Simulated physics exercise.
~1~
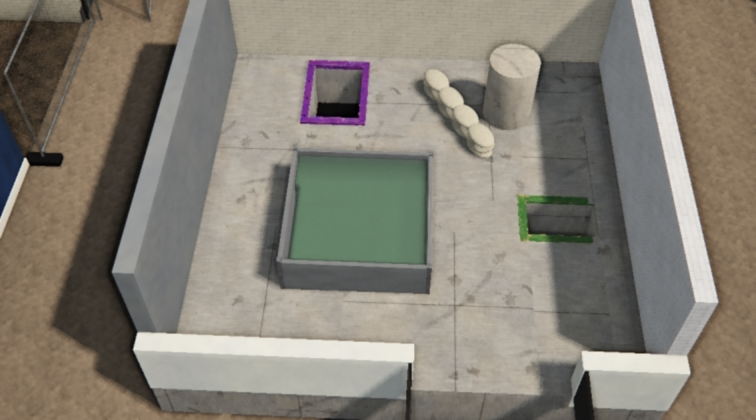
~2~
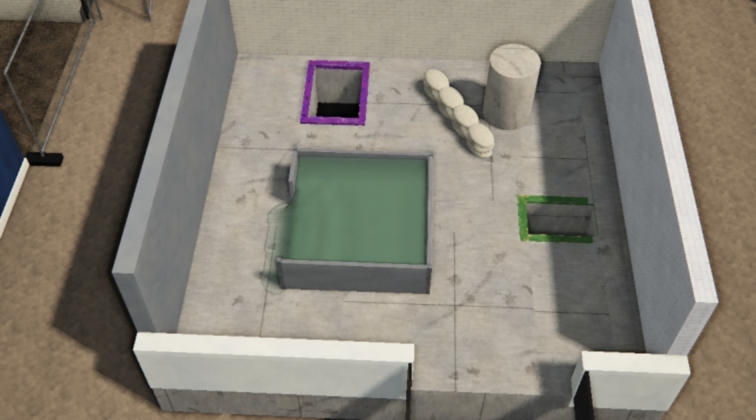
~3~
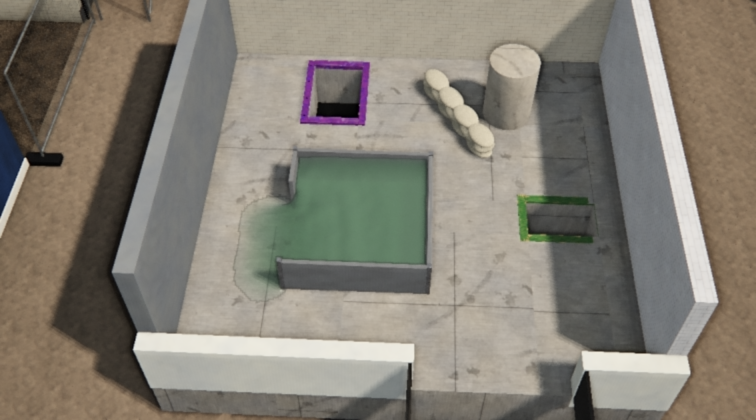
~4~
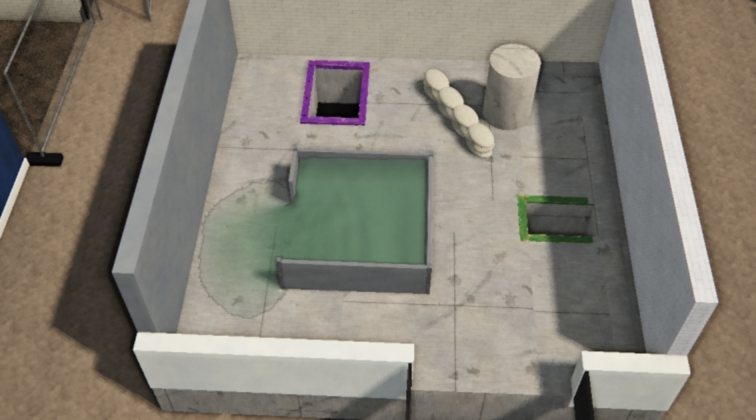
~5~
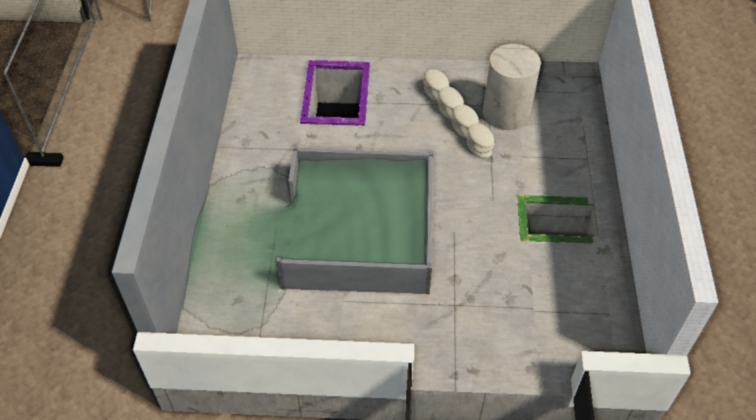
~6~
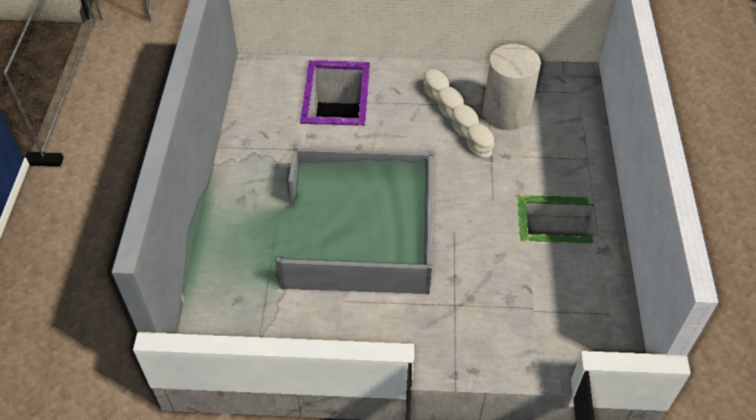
Green water poured out of a square tank when part of its left side broke open, spreading across the pale floor to the left wall, then fanning along it both ways.
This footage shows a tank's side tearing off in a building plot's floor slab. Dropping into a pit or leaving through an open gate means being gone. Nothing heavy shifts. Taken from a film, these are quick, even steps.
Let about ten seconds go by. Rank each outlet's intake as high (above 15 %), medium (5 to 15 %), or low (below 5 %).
Intake: The gate is medium; the purple pit is medium; the green pit is medium.
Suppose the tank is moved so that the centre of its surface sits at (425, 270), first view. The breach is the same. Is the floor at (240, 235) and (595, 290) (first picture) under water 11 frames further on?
First spot swamped, second spot not reached.
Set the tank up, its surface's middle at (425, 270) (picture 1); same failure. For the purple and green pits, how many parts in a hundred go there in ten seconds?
Purple 25 %, green 0 %.
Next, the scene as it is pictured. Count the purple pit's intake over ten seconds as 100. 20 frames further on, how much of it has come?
Some 15 per cent.
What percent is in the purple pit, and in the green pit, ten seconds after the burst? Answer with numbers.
In the order asked: 10 percent and 10 percent.
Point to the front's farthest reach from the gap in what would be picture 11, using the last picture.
Somewhere around (226, 111).
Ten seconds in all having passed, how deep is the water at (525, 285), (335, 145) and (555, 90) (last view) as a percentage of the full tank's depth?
In order: Roughly 6, 8 and 6 in a hundred.
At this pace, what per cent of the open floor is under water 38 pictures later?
Close to 70 percent, by my reckoning.
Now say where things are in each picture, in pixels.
The first picture shows the tank at (359, 209) is whole and still.
In the second picture, the front is at (280, 291), out from the gap at (290, 238).
In the third picture, the front is at (257, 294), out from the gap at (290, 239).
In the fourth picture, water pours out at (290, 239) and has run to (216, 215).
In the fifth picture, the front is at (185, 299), out from the gap at (290, 240).
In the sixth picture, water pours out at (290, 239) and has run to (213, 171).
A moment on, water covers 15 % of the floor; the gate 0 %, the purple pit 0 %, the green pit 0 %.
Next, water covers 30 % of the floor; the gate 0 %, the purple pit 0 %, the green pit 0 %.
Then, water covers 50 % of the floor; the gate 0 %, the purple pit 2 %, the green pit 0 %.
Later, water covers 70 % of the floor; the gate 2 %, the purple pit 7 %, the green pit 2 %.
In the end, water covers 90 % of the floor; the gate 7 %, the purple pit 11 %, the green pit 9 %.
